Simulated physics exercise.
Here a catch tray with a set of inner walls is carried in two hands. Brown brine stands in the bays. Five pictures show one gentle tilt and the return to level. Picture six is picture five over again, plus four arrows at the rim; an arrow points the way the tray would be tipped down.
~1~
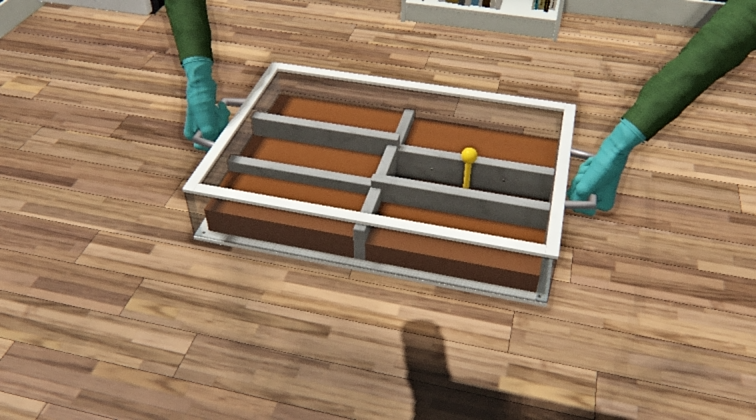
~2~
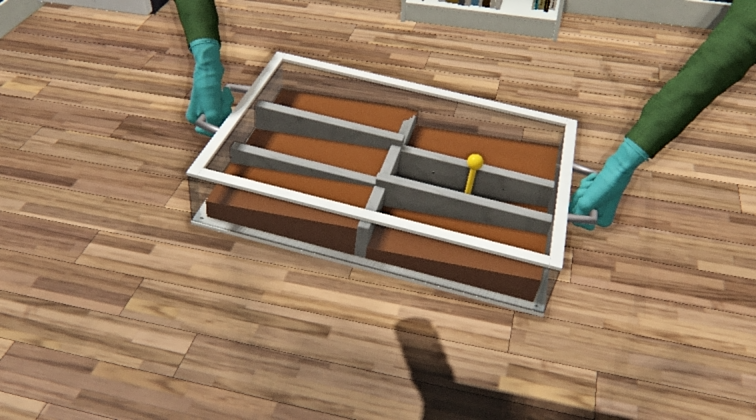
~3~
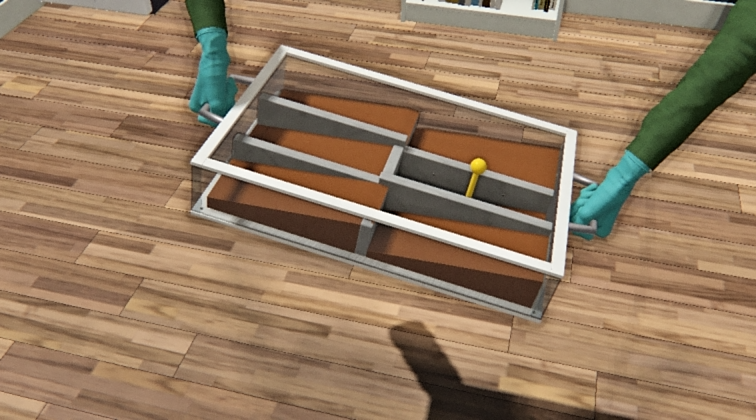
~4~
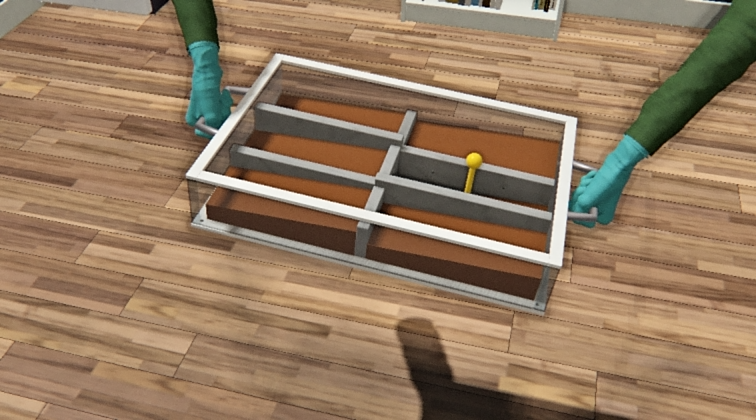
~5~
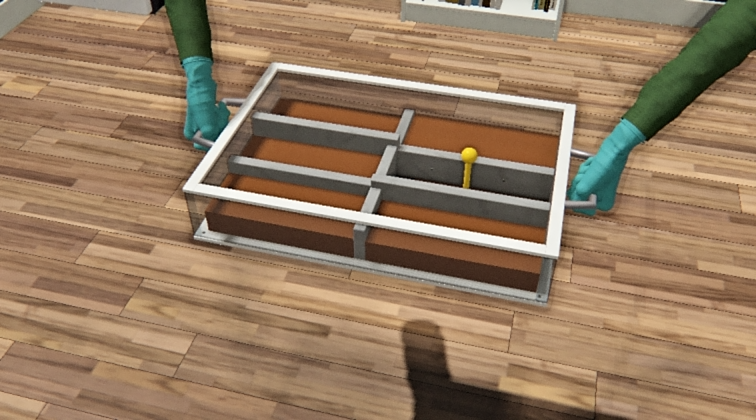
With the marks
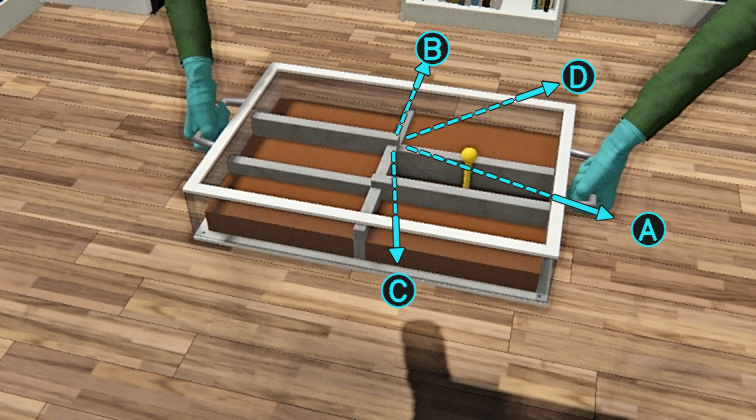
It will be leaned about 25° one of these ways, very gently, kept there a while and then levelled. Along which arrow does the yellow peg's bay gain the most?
Take C.
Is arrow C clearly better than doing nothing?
Yes, by a good deal.
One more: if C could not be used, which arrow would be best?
A.
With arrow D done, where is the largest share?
The back right bay.
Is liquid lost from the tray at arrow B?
No, all stays in.
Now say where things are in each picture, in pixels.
The tray is level; deepest in the front left bay, at (292, 201), shallowest in the centre right; yellow peg at (469, 156), in the first frame.
Tipped about 6° down to the right; liquid runs over the wall between the back left and back right bays, in the second frame.
Tipped about 10° down to the right; liquid runs over two walls; yellow peg at (479, 167), in the third frame.
Tipped about 5° down to the right; no wall is crossed, in the fourth frame.
The tray is level; deepest in the centre left bay, at (313, 161), shallowest in the centre right; yellow peg at (469, 156), in the fifth frame.
In cyan, A ends at (607, 215); B ends at (425, 63); C ends at (397, 257); D ends at (553, 85).
Choosing A, about 14 % of the liquid ends in the peg's bay; about 33 % goes over the rim.
Choosing B, about 2 % of the liquid ends in the peg's bay; nothing spills.
Choosing C, about 19 % of the liquid ends in the peg's bay; nothing spills.
Choosing D, about 8 % of the liquid ends in the peg's bay; about 31 % goes over the rim.
